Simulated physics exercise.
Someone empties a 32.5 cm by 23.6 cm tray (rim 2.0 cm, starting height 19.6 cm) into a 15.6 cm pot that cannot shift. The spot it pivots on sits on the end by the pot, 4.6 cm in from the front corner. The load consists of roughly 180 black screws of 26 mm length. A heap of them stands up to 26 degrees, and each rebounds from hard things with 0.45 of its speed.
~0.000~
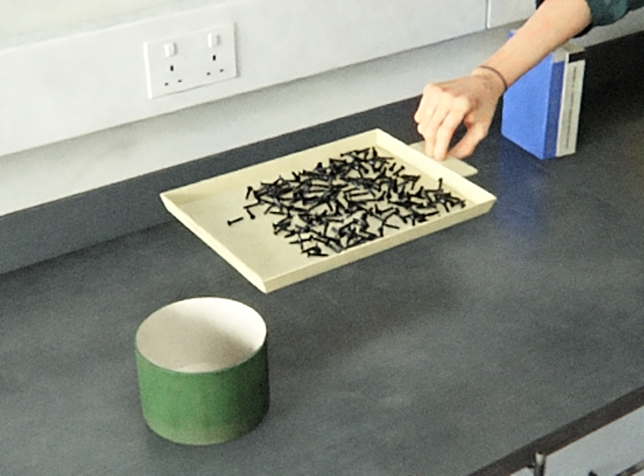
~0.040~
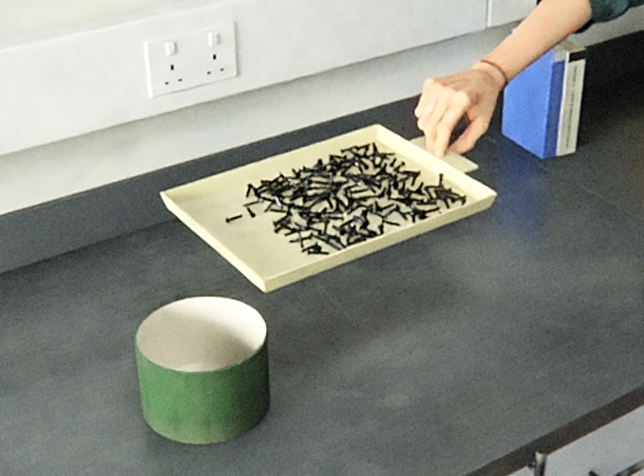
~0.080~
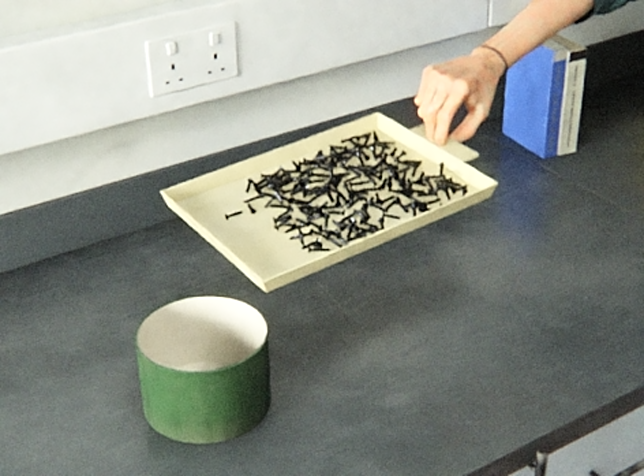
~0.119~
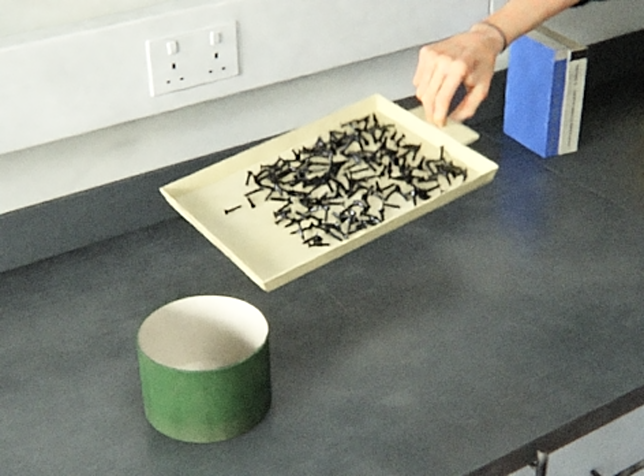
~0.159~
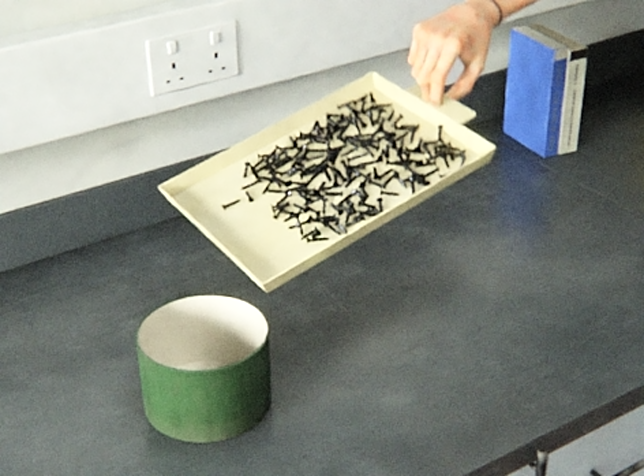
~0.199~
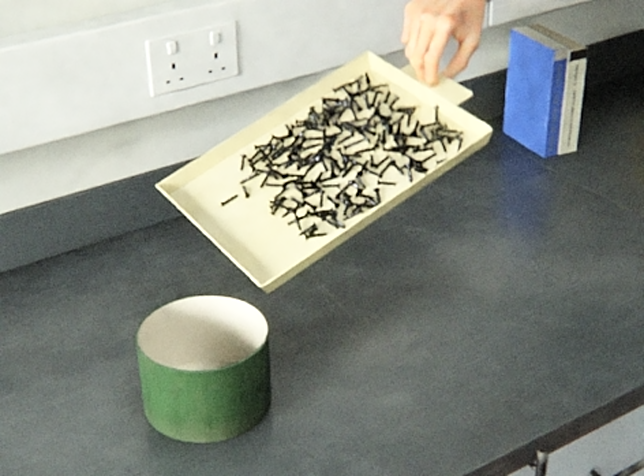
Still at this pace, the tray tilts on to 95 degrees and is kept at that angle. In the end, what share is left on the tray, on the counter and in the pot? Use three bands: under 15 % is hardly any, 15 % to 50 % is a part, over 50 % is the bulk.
Shares - tray: Hardly any; counter: The bulk; pot: A part.
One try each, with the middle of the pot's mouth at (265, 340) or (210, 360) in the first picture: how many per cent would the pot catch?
About 10 and 75 per cent.
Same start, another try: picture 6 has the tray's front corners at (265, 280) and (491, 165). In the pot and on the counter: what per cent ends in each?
Pot 20 % / counter 80 %.
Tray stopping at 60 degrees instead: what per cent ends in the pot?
The pot would get around 35 per cent.
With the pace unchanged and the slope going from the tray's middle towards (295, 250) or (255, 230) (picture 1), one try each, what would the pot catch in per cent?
First try: Around 0 percent; second try: Around 40 percent.
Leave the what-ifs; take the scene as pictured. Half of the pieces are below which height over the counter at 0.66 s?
About 20 cm.
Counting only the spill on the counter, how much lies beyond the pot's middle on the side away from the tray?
Around 100 per cent, give or take.
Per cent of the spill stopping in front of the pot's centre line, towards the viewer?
Share: Some 90 %.
After 0.48 s, tilt 58 degrees; the tray holds 100 %, the pot 0 %.
After 0.66 s, tilt 82 degrees; the tray holds 60 %, the pot 0 %.
Then, at 0.96 s, tilt 95 degrees; the tray holds 0 %, the pot 35 %.
In the end, at 2.3 s, tray 0 %, counter 65 %, pot 35 %.
